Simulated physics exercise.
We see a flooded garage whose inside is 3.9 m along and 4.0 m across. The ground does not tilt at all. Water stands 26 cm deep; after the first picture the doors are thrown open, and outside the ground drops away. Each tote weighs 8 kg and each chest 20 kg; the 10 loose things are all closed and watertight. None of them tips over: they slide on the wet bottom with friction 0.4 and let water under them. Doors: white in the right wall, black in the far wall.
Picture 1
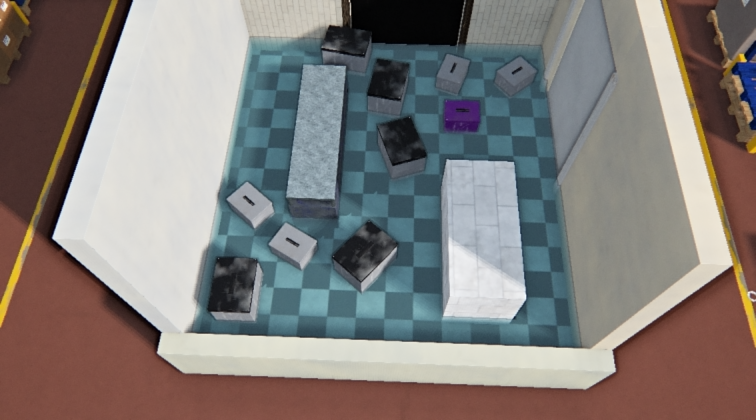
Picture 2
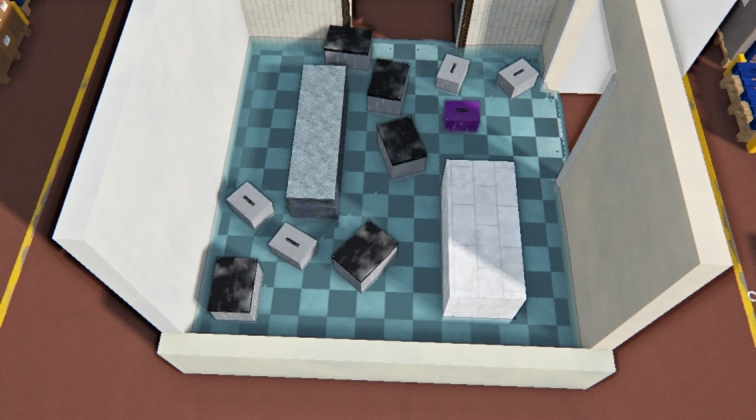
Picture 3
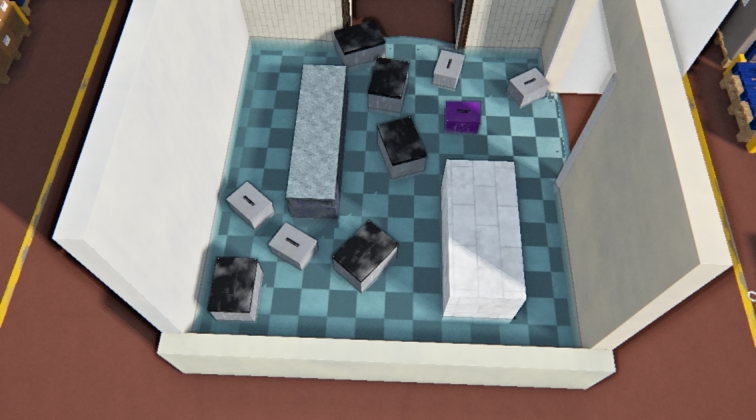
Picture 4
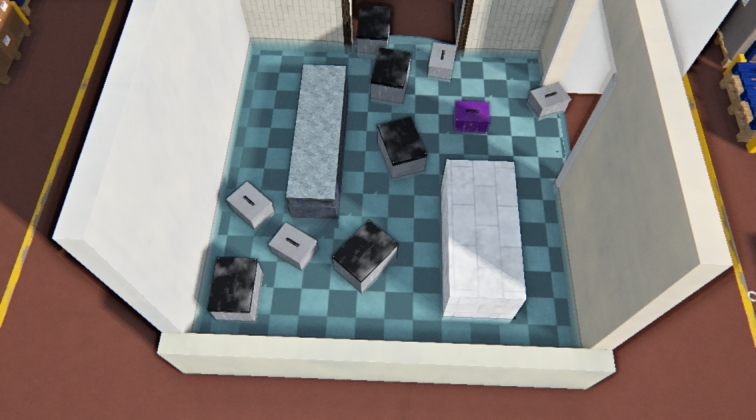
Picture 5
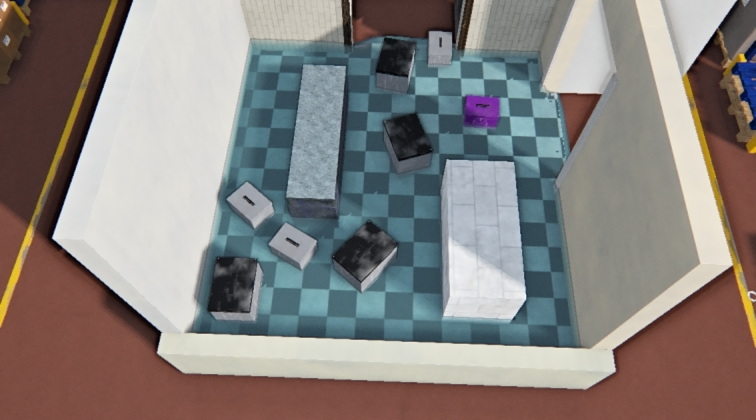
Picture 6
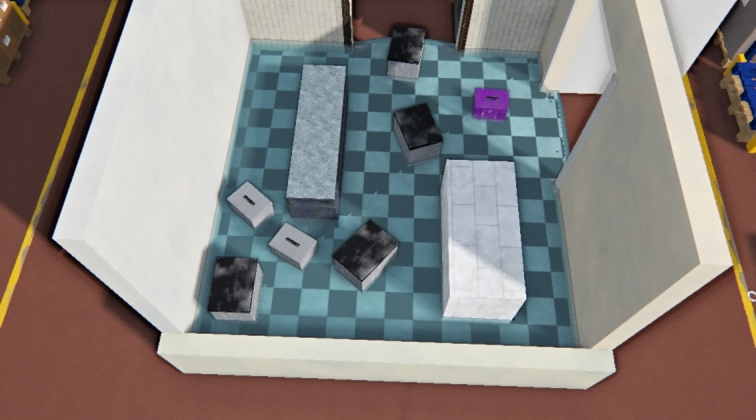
Loose boxes drift across a walled garage with a wet, teal checkered floor, seen from high above by a still camera. Black-topped and pale grey boxes sit around two long pale blocks, with a purple tote toward the upper right. The far black door and right white door open, then two grey boxes and a black-topped one leave through the gaps while the tote and nearby black-topped boxes slide slowly.
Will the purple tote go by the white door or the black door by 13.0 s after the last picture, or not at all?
For the purple tote, white doorway.
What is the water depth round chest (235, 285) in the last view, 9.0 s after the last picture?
I'd say some 9 cm.
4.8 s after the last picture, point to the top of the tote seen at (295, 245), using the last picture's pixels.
By that time it sits near (379, 137).
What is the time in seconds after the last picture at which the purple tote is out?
Estimate: Close to 1.5 s.
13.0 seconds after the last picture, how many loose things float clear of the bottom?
It comes to 0.
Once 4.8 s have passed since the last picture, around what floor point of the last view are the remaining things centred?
It works out to somewhere near (338, 175) on the floor.
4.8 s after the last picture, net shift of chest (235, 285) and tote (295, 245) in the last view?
50 cm; 150 cm.
Then, 1.0 s after the last picture the purple tote is near (525, 84), 0.9 m from its start, afloat; 4 of 10 are out; 6 afloat.
Then, 4.8 s after the last picture the purple tote has gone out by the white door; 6 of 10 are out; 4 afloat.
Then, 9.0 s after the last picture the purple tote has gone out by the white door; 7 of 10 are out; 3 afloat.
Then, 13.0 s after the last picture the purple tote has gone out by the white door; 7 of 10 are out; 0 afloat.
